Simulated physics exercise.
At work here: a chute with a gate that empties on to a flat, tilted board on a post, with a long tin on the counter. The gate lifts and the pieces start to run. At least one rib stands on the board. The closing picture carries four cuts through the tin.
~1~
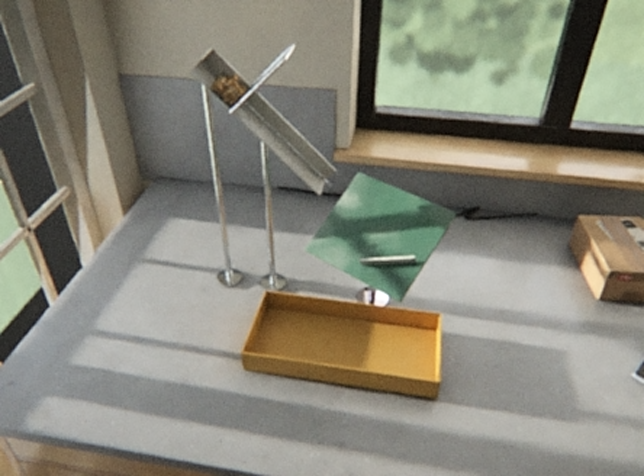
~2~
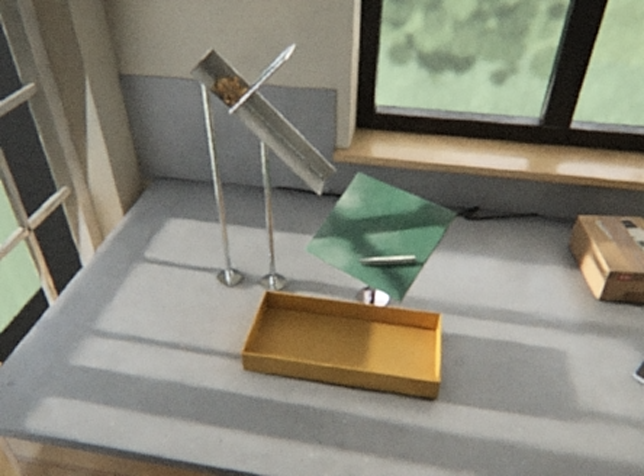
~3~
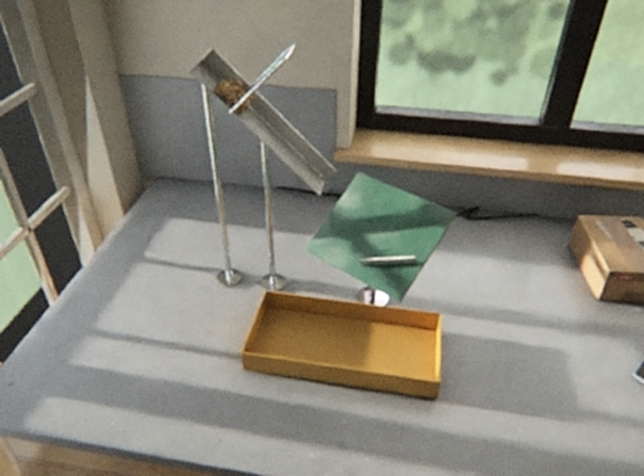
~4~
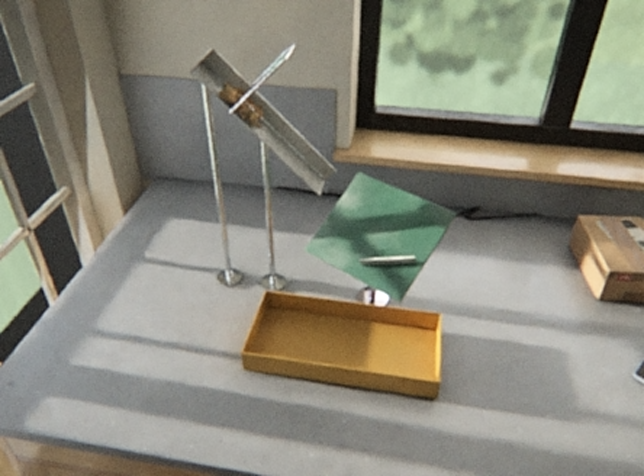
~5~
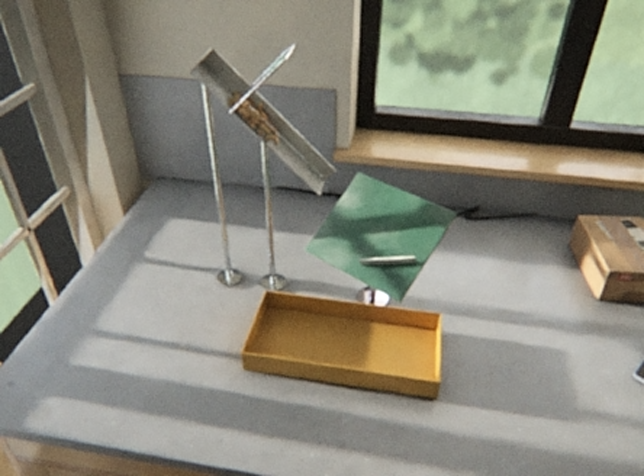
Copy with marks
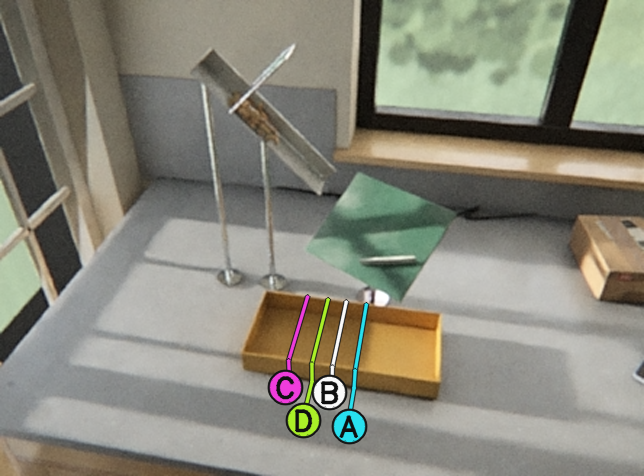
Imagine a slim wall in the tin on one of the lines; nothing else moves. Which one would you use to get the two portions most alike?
The best line is D.
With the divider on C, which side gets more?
More lands on the right.
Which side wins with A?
The left side.
On the marked copy, line A crosses the front rim at (355, 369); line B crosses the front rim at (332, 366); line C crosses the front rim at (288, 359); line D crosses the front rim at (312, 363).
If A is chosen, of what is caught, nearly all on the left of the divider, a stray few on the right.
If B is chosen, of what is caught, most on the left of the divider, a small part on the right.
If C is chosen, of what is caught, a small part on the left of the divider, most on the right.
If D is chosen, of what is caught, about a third on the left of the divider, about two thirds on the right.
